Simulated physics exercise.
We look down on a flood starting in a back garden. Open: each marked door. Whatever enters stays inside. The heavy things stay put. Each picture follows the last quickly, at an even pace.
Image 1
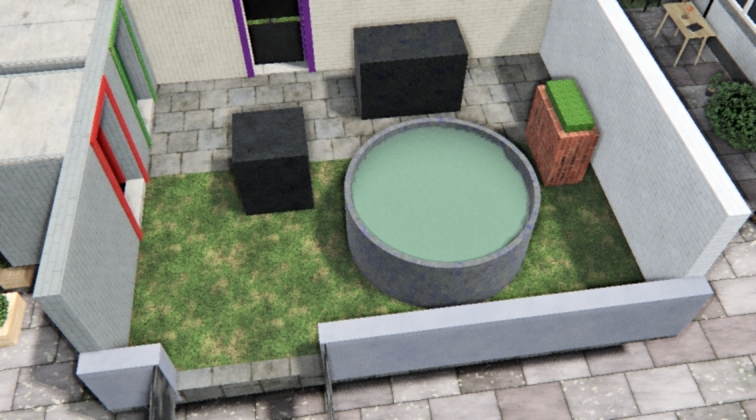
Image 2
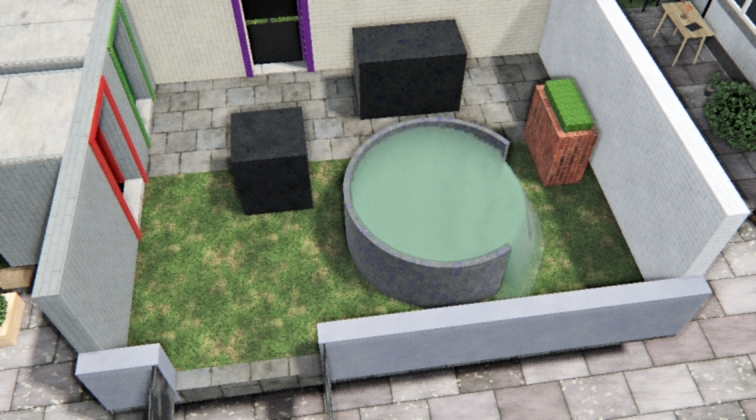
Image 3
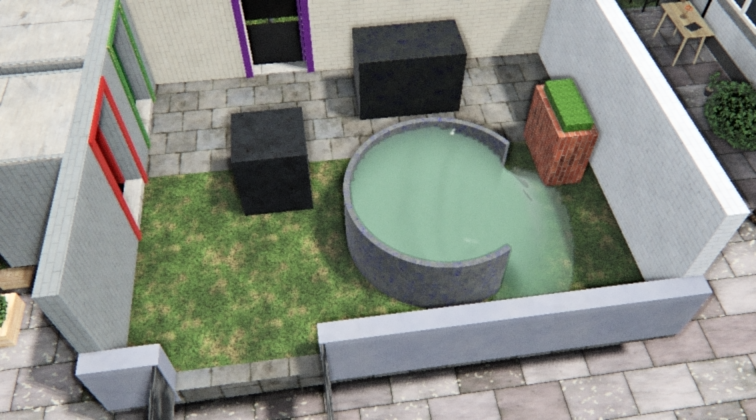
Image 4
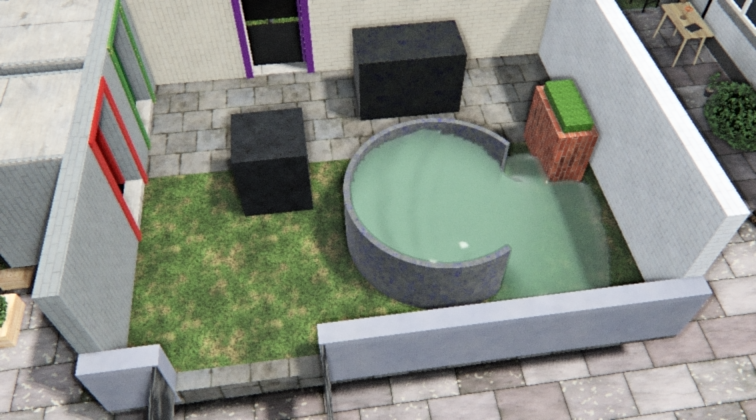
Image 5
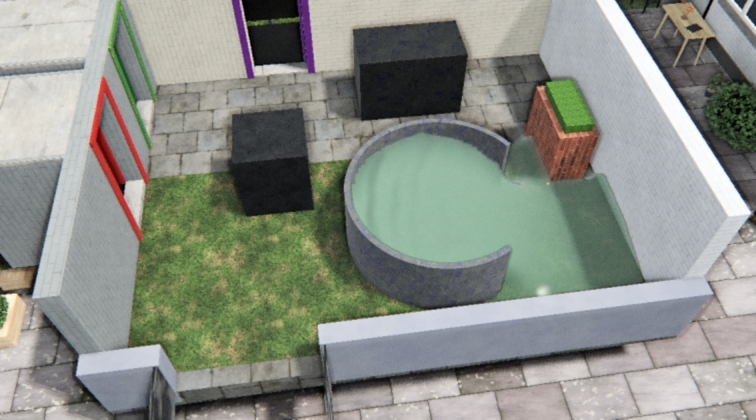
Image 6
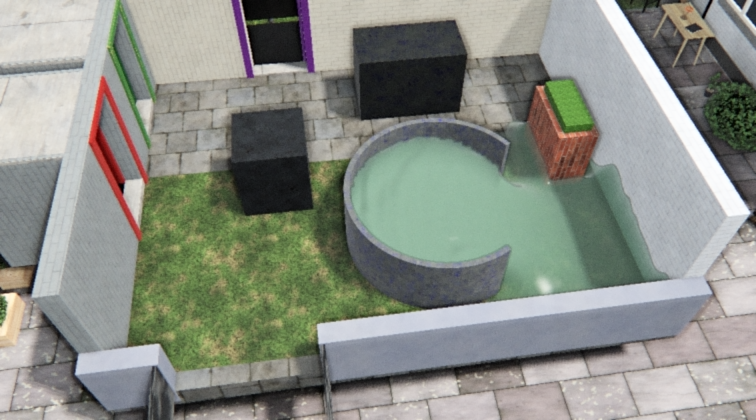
Pale green water sits in a round grey pool in a walled back garden, seen from high above. Two black blocks stand to the left of and behind it, a grass-topped brick block to the right, and red, green and purple trim edges openings in the walls. The pool's right side opens and water pours out, spreading across the grass around the brick block to the right wall, while the camera stays still.
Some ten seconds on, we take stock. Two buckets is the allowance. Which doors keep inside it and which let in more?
Outcome: Red door: Up to two buckets; purple door: Up to two buckets; green door: Up to two buckets.
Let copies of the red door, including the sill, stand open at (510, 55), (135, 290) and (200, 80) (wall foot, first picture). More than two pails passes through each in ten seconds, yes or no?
Above, below, below.
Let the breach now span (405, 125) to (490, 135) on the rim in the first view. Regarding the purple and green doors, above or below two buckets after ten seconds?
Well, purple gets more, but green gets more.
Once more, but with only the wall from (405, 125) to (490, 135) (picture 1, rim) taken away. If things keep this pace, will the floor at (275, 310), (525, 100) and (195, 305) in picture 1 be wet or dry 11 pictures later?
Going through them, the first would be still bare, the next submerged and the last still bare.
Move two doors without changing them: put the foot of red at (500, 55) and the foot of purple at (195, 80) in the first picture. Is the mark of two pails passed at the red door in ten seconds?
As it turns out, the red door spills past.
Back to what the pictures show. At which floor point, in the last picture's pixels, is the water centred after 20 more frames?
My pick is pixel (482, 213).
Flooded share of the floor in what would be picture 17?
I reckon around 35 %.
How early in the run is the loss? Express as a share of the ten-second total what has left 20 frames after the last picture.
It works out at roughly 5 per cent.
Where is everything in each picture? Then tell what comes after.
Still water in the pool at (441, 190), in the first picture.
Water pours out at (524, 226) and has run to (502, 299), in the second picture.
Water pours out at (523, 228) and has run to a hidden place, in the third picture.
The front is at (531, 157), out from the gap at (523, 231), in the fourth picture.
The front is at (524, 137), out from the gap at (523, 232), in the fifth picture.
The front is at (518, 123), out from the gap at (522, 231), in the sixth picture.
A moment on, water covers 30 % of the floor; the red door not reached, the purple door not reached, the green door not reached.
Next, water covers 35 % of the floor; the red door not reached, the purple door not reached, the green door not reached.
Then, water covers 60 % of the floor; the red door not reached, the purple door not reached, the green door not reached.
Later, water covers 100 % of the floor; the red door wet at the sill, nothing in, the purple door under two buckets in, the green door wet at the sill, nothing in.
In the end, water covers 100 % of the floor; the red door wet at the sill, nothing in, the purple door under two buckets in, the green door under two buckets in.
